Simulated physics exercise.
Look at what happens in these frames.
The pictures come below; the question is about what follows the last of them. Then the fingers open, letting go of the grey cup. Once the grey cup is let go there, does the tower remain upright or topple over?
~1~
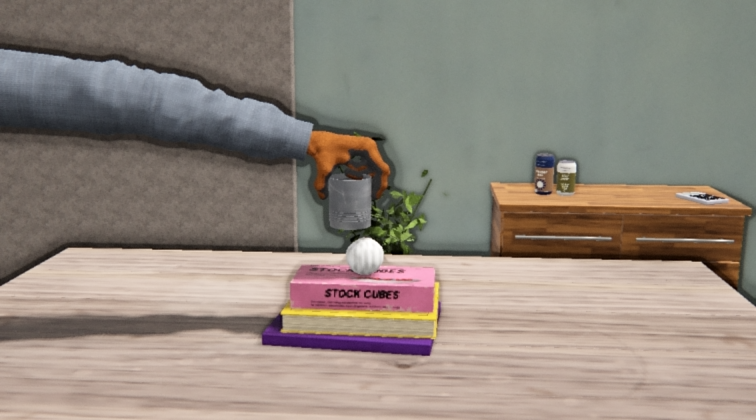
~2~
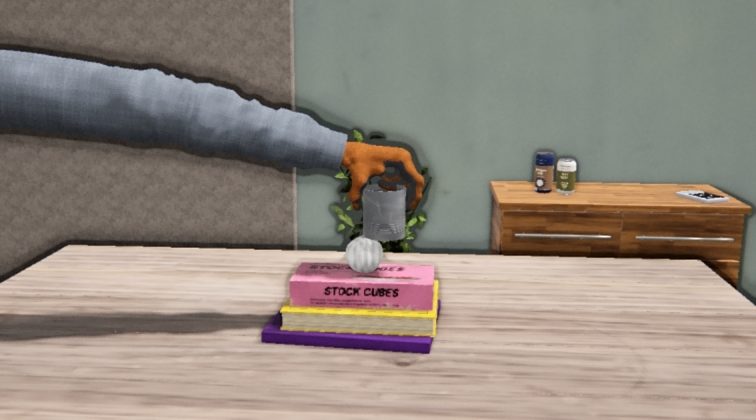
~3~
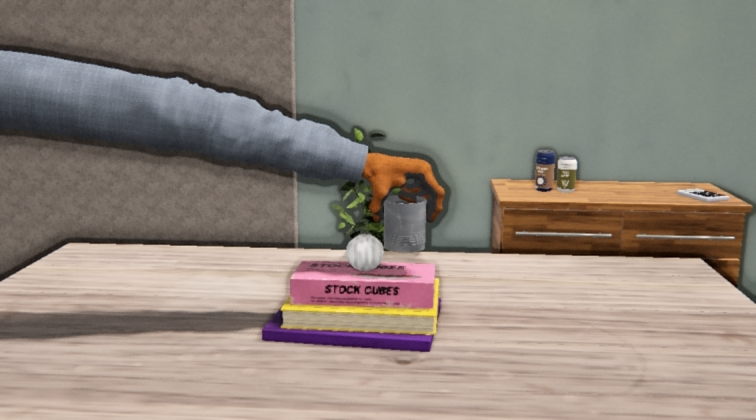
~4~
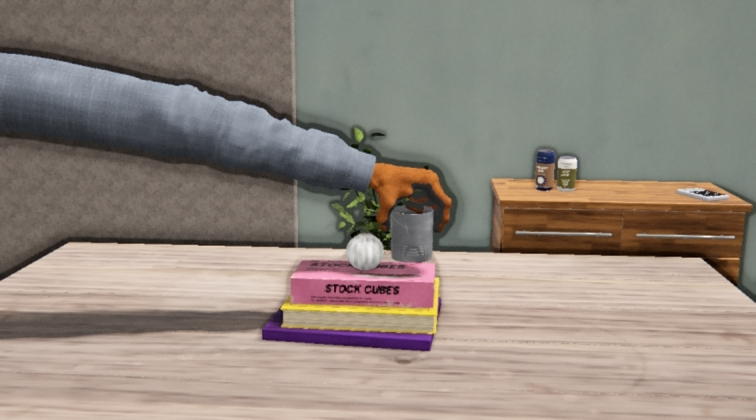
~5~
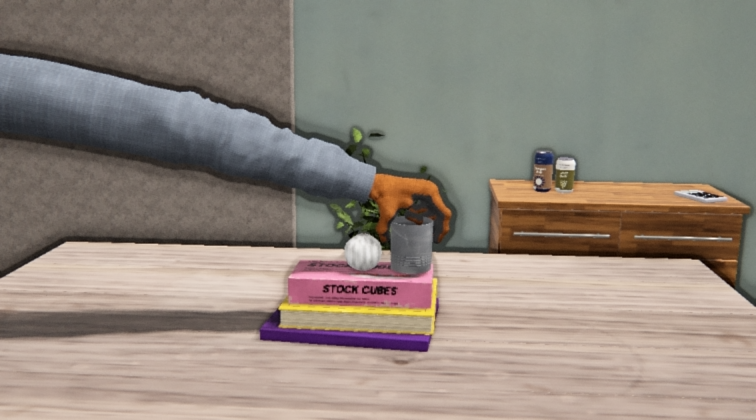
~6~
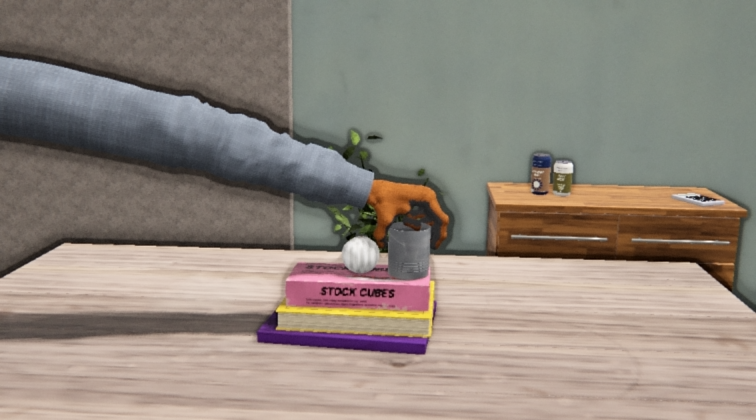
It remains upright.
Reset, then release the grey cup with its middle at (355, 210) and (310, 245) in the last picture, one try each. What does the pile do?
The pile collapses the first time and remains standing the second time.
Then, 0.20 s on from there, no change.
Then, 0.50 s on from there, grey cup resting near (409, 251).
In the end, all 5 unmoved. At the end, from the last picture's camera, grey cup near (409, 251). The pile holds.
